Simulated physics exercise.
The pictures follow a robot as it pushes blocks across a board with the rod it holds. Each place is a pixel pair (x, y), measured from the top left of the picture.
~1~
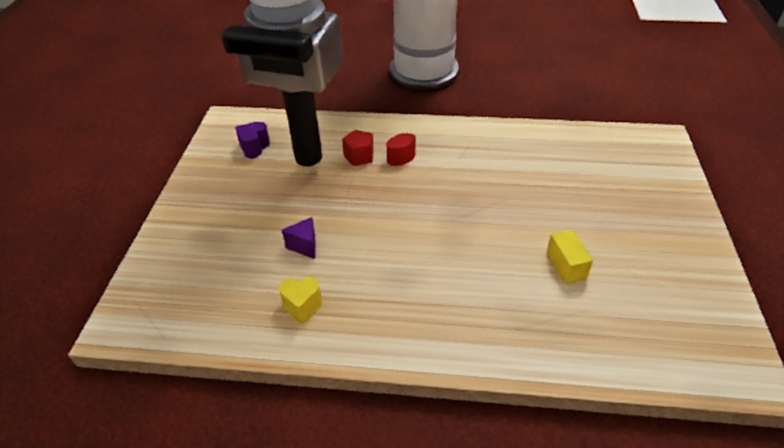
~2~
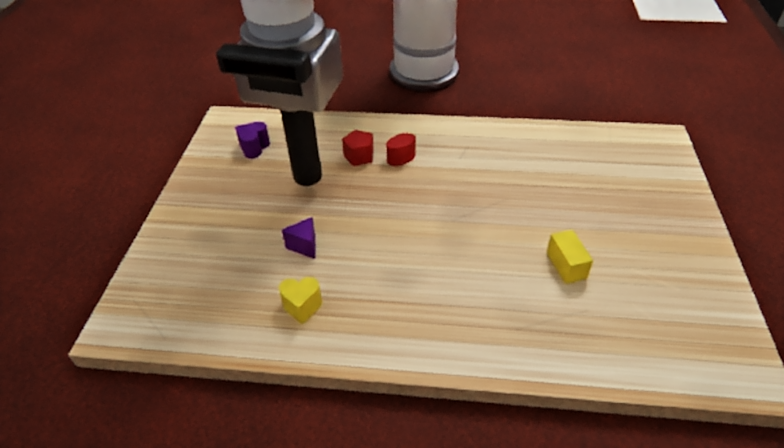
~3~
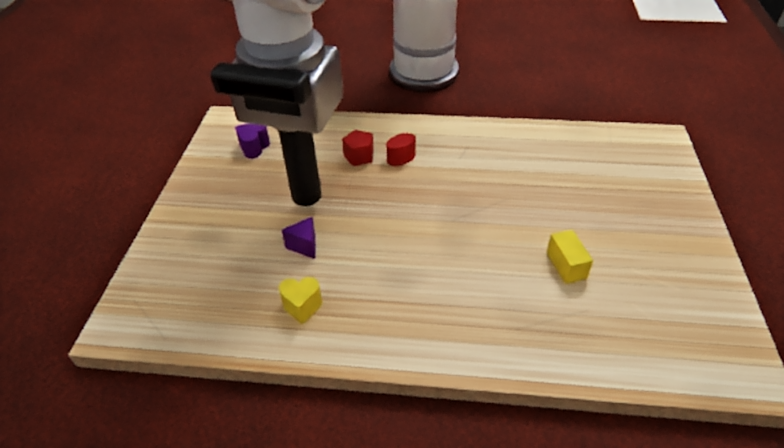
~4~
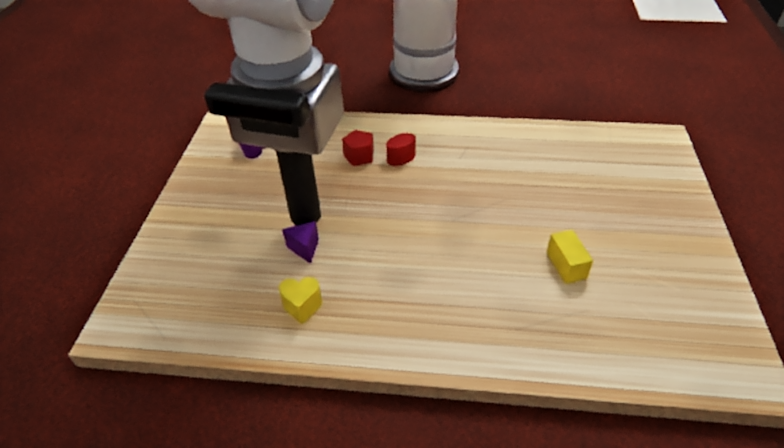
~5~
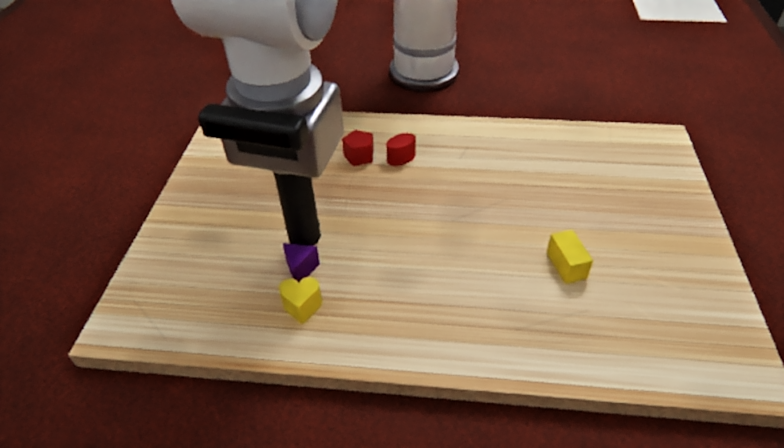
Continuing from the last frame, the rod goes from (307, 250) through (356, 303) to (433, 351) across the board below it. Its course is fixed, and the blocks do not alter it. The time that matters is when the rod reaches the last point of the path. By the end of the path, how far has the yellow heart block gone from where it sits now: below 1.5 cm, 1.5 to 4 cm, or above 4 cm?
My answer is that it shifts under 1.5 cm.
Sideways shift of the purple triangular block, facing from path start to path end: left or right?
Shifts right.
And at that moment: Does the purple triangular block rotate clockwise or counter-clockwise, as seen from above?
From above, the purple triangular block will be seen to turn clockwise.
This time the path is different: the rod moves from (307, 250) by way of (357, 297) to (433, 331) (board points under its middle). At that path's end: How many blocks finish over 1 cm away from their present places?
When the path ends, I think you'll find one block out of place by more than 1 cm.
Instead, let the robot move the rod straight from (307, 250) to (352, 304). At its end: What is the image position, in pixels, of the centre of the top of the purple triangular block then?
I think it will end close to (299, 270).
What follows on the original path. One third of the way, rod at (332, 276); purple triangular block at (296, 275), turned 40° clockwise; yellow heart block at (295, 297), turned 15° anticlockwise.
Two thirds of the way, rod at (380, 307); purple triangular block at (296, 275), turned 40° clockwise; yellow heart block at (295, 297), turned 15° anticlockwise.
At the end, rod at (434, 340); purple triangular block at (296, 275), turned 40° clockwise; yellow heart block at (295, 297), turned 15° anticlockwise.
